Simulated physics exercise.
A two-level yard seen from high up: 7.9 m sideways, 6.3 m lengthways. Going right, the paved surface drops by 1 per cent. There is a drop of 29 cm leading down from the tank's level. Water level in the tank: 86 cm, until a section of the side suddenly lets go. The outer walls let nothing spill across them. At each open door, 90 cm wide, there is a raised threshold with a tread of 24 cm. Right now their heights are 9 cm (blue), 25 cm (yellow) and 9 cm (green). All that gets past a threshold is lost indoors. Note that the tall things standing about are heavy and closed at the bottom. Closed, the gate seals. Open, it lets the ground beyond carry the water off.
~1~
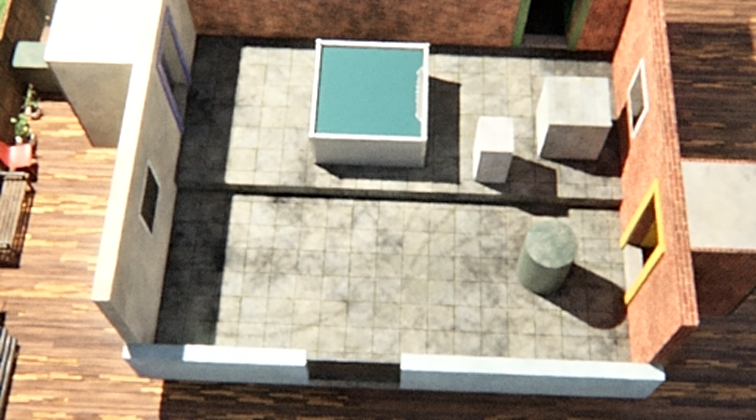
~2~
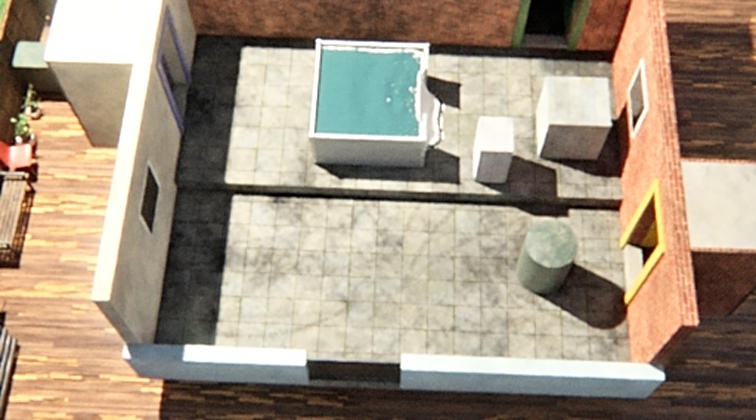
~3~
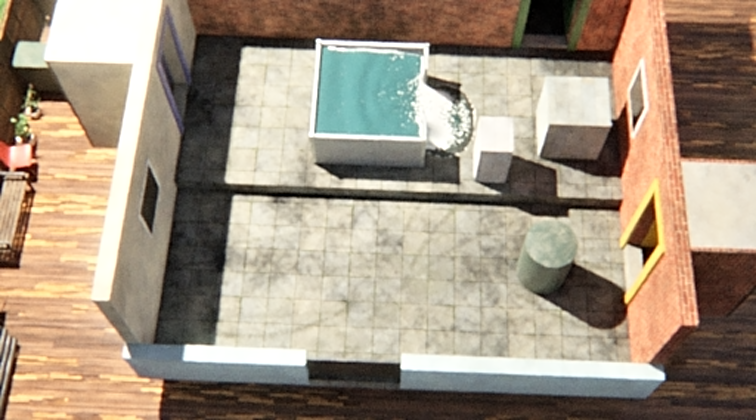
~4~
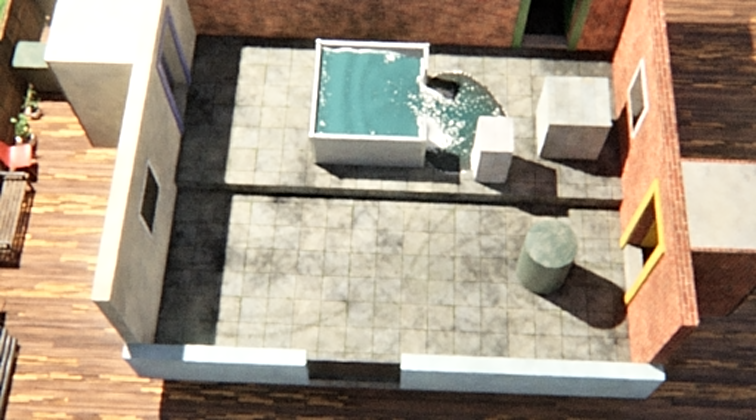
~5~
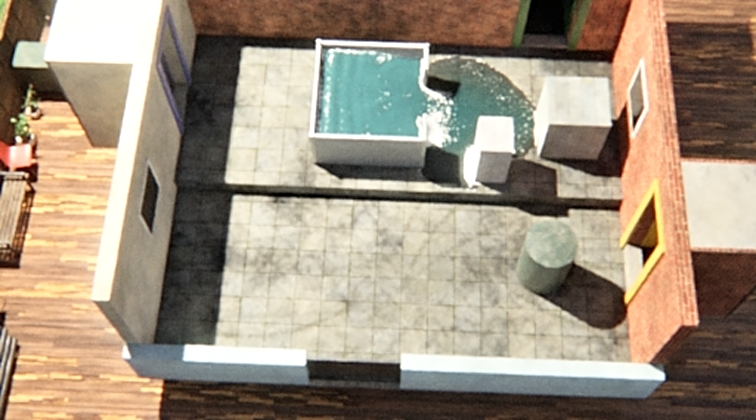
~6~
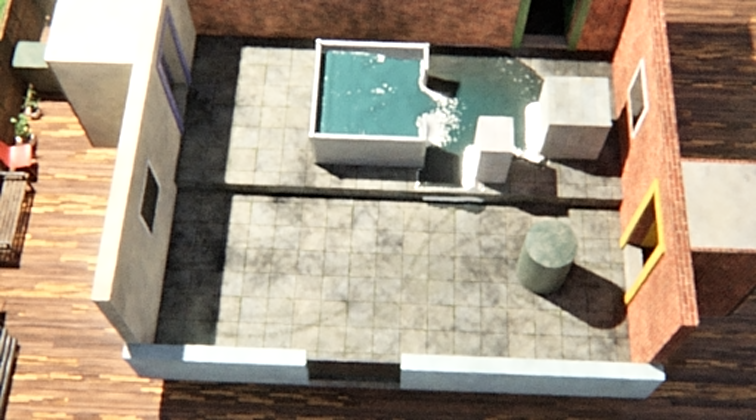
Water pouring from a gap in the right side of a square tank and spreading across paving around two pale blocks.
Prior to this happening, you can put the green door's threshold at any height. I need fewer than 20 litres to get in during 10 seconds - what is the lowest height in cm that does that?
I would say 29 cm is just enough.
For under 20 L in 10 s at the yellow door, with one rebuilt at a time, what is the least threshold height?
Roughly 11.0 cm at the yellow door.
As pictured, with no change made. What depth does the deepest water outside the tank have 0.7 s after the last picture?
About 54 cm at most.
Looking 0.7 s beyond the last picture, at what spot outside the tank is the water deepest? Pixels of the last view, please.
Near (532, 146).
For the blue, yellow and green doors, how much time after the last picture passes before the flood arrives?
Blue: 8.5 s; yellow: 1.1 s; green: 0.2 s.
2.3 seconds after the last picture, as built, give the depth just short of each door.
Lab note, cm: Blue 0; yellow 14; green 26.
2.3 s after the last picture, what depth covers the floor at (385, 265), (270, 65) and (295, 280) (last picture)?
In order: Around 1, 0 and 0 cm.
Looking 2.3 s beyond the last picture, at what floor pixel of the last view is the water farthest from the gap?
At about (625, 378).
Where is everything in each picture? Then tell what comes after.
The first picture shows still water, 86 cm deep, in the tank at (370, 92); the green door at (552, 15) is dry.
In the second picture, the gap is at (422, 111), the front 0.3 m out at (438, 139); the back of the tank holds 86 cm.
In the third picture, the front is at (468, 137), 0.9 m from the gap at (422, 112); 0.9 m2 of floor is wet, 86 cm left at the back.
In the fourth picture, water pours out at (422, 112) and has run 1.5 m, to a hidden place; about 9 cm deep outside, 79 cm at the back.
In the fifth picture, water pours out at (422, 112) and has run 2.1 m, to (535, 140); about 8 cm deep outside, 72 cm at the back.
In the sixth picture, water pours out at (422, 112) and has run 2.6 m, to a hidden place; about 7 cm deep outside, 73 cm at the back; 0.6 m in a straight line remain to the green door at (552, 15).
Then, 0.7 s after the last picture water covers 25 % of the floor, deepest (54 cm) near (532, 146); 18 cm at the green door, 1 litre in over its 9 cm threshold.
Then, 2.3 s after the last picture water covers 45 % of the floor, deepest (33 cm) near (605, 57); 26 cm at the green door, 140 litres in over its 9 cm threshold.
Then, 9.3 s after the last picture water covers 85 % of the floor, deepest (16 cm) near (170, 238); 11 cm at the green door, 430 litres in over its 9 cm threshold.
At the green door as built, the water peaked near 29 cm, 1.7 s after the last picture.
With a threshold of 24.5 cm, 49 litres would have come in within the 10 s; with 33 cm, 7 litres. So under 20 litres takes about 29 cm.
